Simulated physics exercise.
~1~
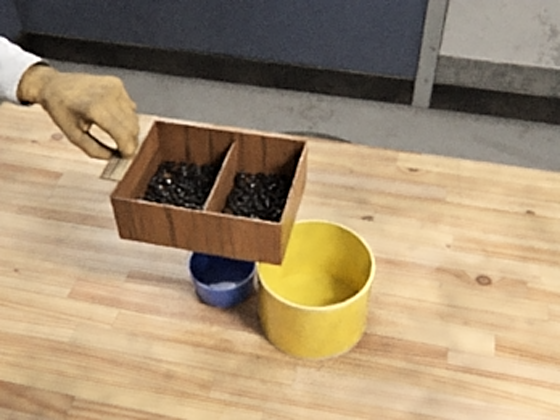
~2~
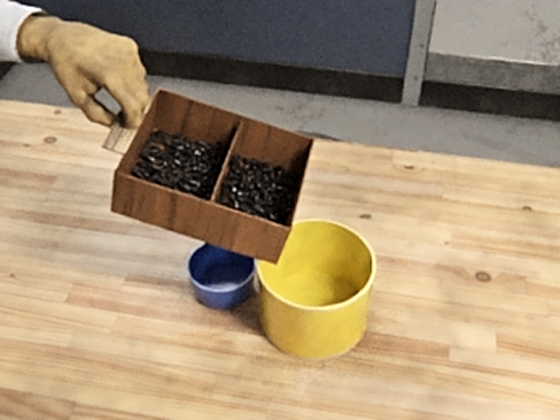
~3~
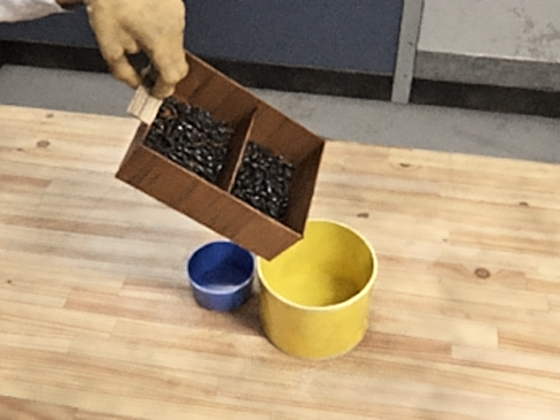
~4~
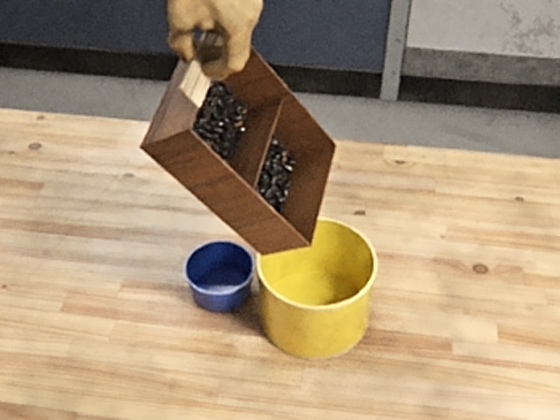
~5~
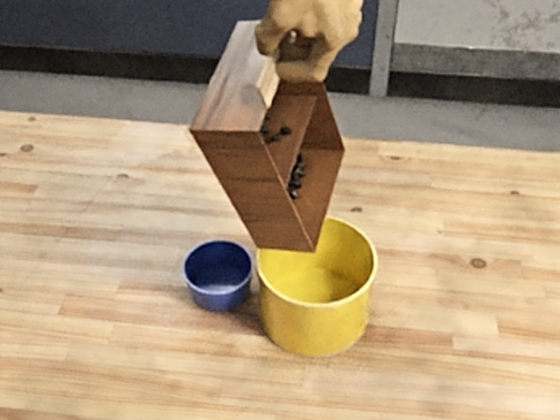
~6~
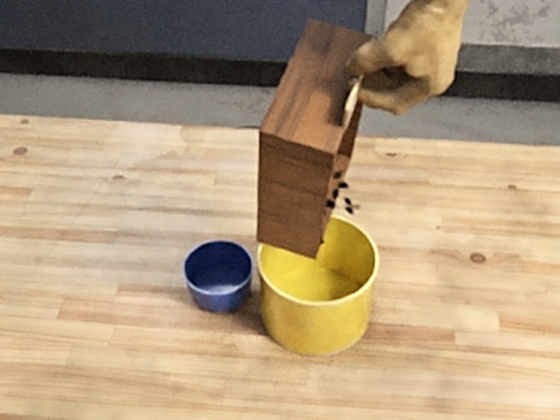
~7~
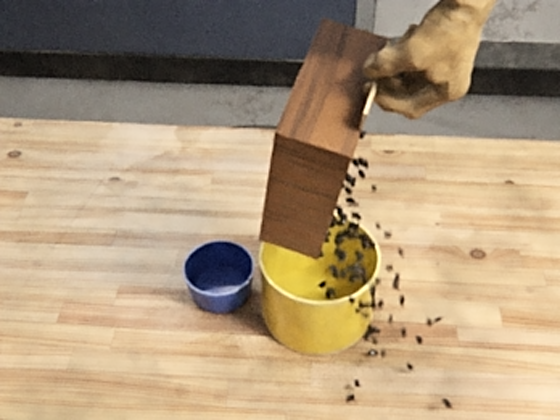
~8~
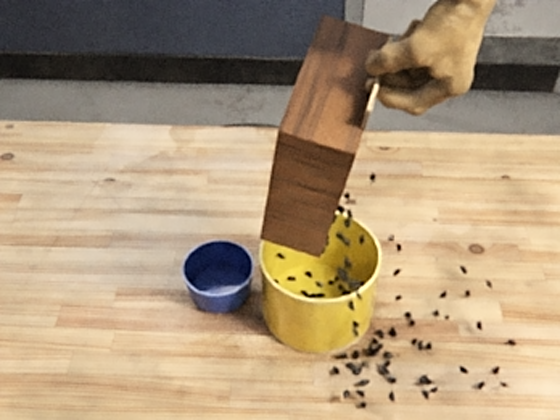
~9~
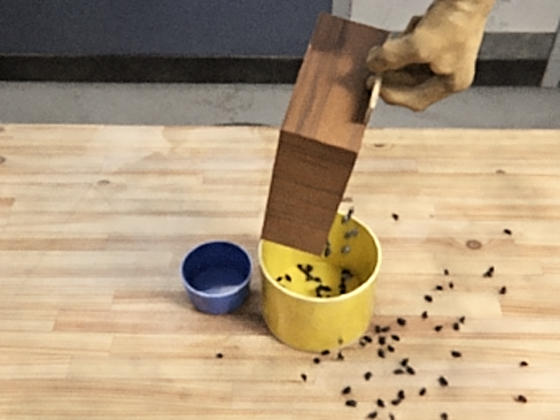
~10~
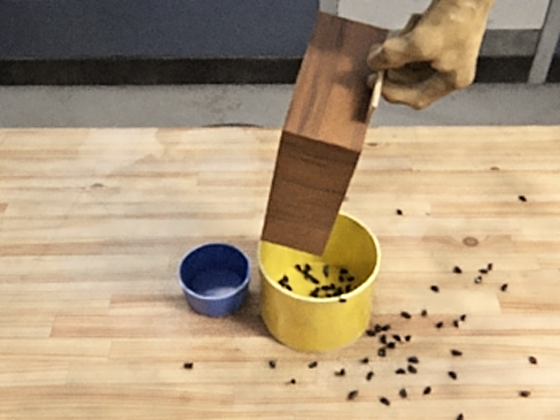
The clip shows a hand tilting a divided wooden box of black beans above a yellow pot beside a small blue dish. Beans spill into the pot and scatter across the wooden table, mostly to the right, while the dish stays empty and the box remains tipped.
